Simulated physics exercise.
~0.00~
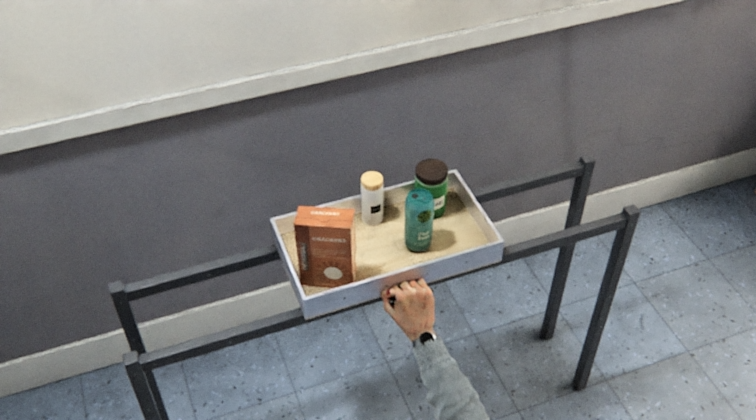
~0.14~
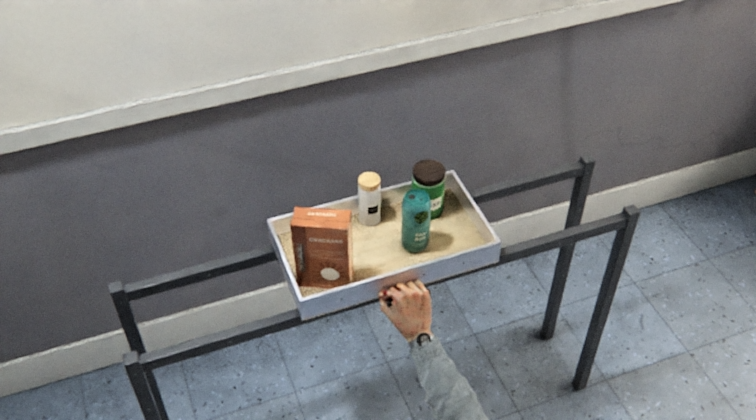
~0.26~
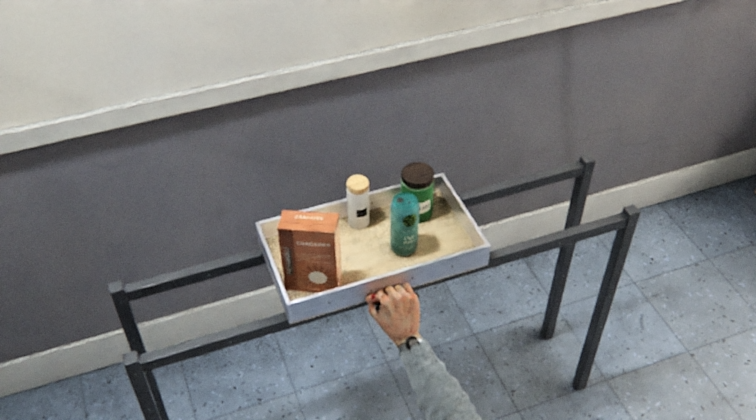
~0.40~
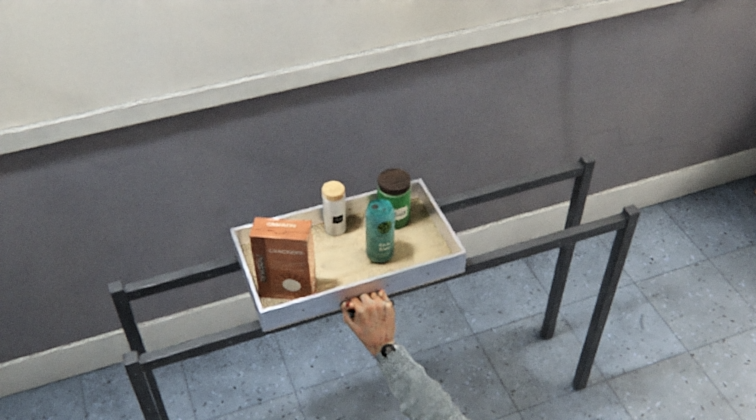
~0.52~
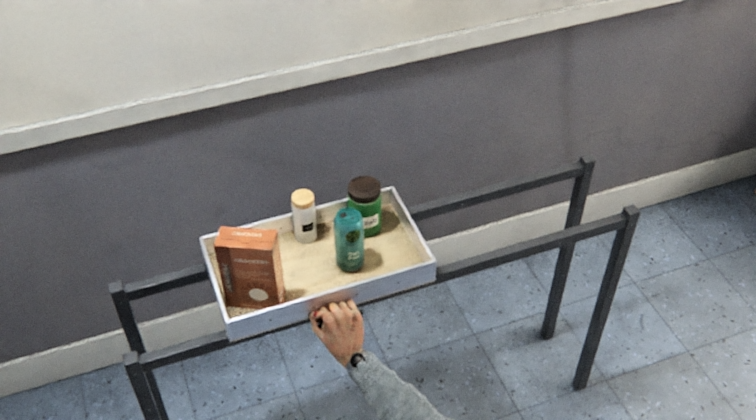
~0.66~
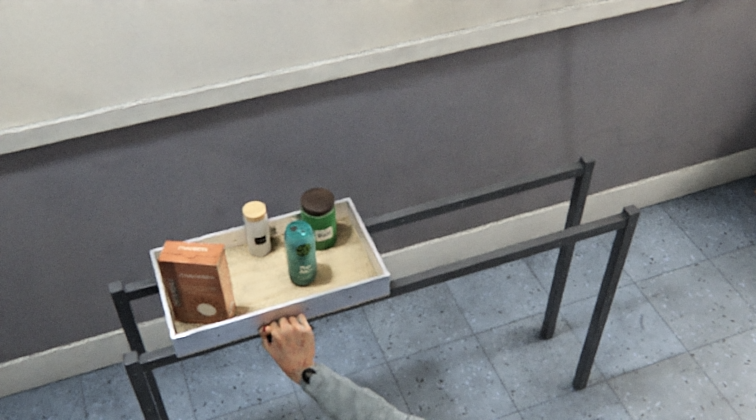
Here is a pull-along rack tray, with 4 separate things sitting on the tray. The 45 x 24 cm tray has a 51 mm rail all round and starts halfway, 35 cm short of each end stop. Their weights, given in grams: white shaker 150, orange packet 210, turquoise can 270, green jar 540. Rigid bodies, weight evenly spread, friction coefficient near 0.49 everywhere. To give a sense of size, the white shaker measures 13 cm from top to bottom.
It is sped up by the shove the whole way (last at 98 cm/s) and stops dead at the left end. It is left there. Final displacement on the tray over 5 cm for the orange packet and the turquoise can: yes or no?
Final: Orange packet no; turquoise can yes.
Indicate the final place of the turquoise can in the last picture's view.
It comes to a stop close to (195, 281).
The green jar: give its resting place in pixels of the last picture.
Its centre ends close to (252, 238) in the last view.
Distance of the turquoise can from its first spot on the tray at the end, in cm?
Around 16 centimetres.
After 0.76 s, tray has slid 35 cm left; turquoise can moved 2 cm near (260, 265); white shaker moved 2 cm; green jar moved 2 cm.
After 0.86 s, tray has slid 35 cm left; turquoise can 19° off upright near (233, 271); orange packet 5° off upright near (157, 295); white shaker 30° off upright.
After 0.96 s, tray has slid 35 cm left; turquoise can 46° off upright near (215, 276); white shaker on its side; green jar 4° off upright.
After 1.06 s, tray has slid 35 cm left; turquoise can on its side near (200, 282); white shaker on its side; green jar moved 8 cm.
In the end (1.6 s), toppled on the tray, white shaker and turquoise can; not toppled but over 5 cm from the start, green jar; the last one under 5 cm from the start. In the last view, orange packet near (161, 297), turquoise can near (195, 281).
